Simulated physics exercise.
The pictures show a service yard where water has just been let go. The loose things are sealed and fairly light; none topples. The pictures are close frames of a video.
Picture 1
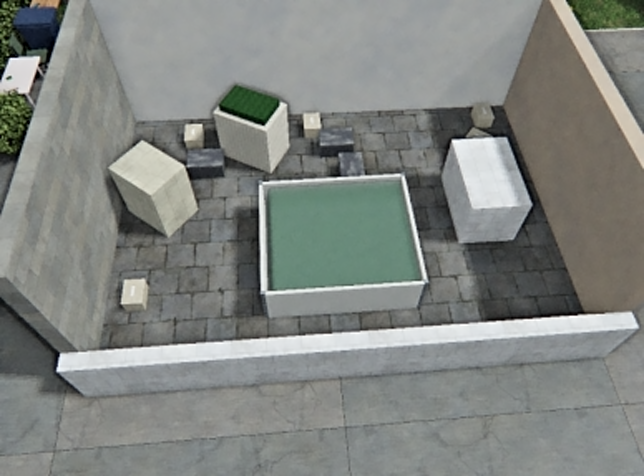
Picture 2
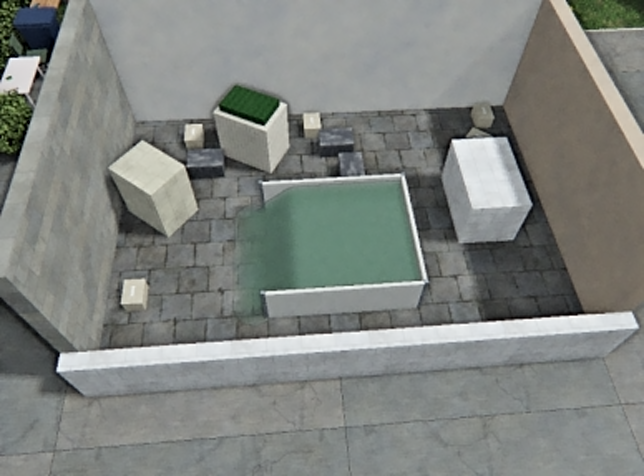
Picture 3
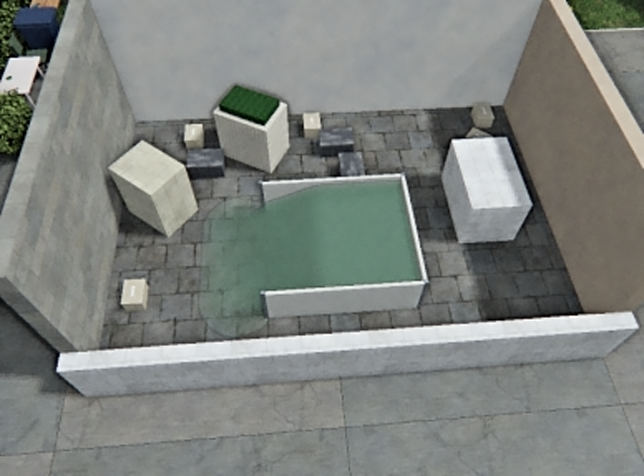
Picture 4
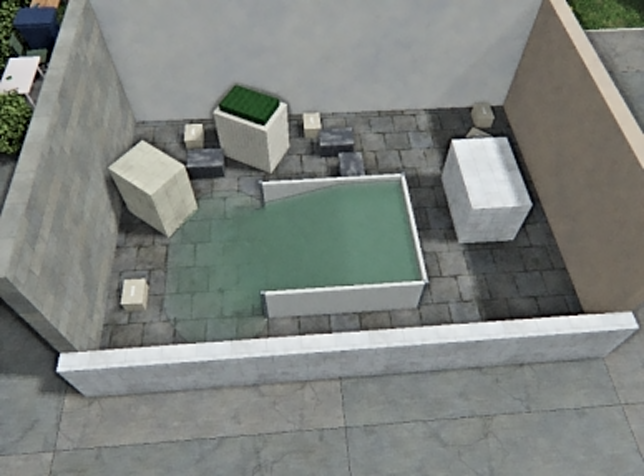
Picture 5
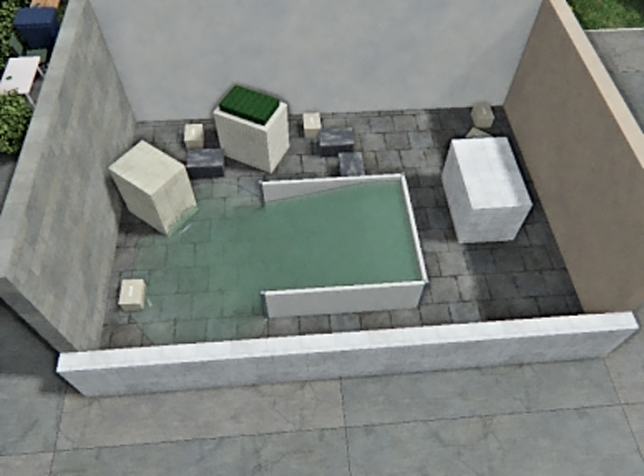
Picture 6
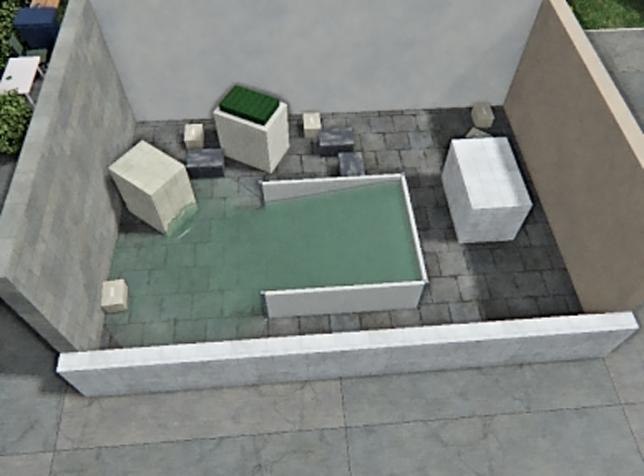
A white-walled tank of green water lost its left side, and the water spread left across the paved yard, reaching a large pale block before nudging a small cream block slightly left.
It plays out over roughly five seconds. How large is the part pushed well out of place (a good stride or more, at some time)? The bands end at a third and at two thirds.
It is one to two thirds.
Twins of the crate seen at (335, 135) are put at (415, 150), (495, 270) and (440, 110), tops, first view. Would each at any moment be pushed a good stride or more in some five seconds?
One after the other: Less than that, less than that, short of that.
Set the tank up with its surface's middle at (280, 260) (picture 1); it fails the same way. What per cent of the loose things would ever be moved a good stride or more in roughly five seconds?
About 80 per cent.
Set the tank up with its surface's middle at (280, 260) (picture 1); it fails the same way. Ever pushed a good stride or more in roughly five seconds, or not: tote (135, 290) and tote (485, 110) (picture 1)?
As listed: Pushed that far, no.
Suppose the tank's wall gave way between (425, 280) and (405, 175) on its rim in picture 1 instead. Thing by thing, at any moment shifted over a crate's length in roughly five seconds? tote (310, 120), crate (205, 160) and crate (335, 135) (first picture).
In that order: Swept aside, not that far, pushed that far.
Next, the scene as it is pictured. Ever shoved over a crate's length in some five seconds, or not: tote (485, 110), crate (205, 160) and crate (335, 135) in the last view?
In that order: Short of that, yes, no.
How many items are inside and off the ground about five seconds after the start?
That makes 3.
A moment on, 0 of 8 are well off their spots; 1 afloat.
Next, 1 of 8 are well off their spots; 2 afloat.
Later, 2 of 8 are well off their spots; 3 afloat.
In the end, 3 of 8 are well off their spots, and 3 have been at some point; 3 afloat.
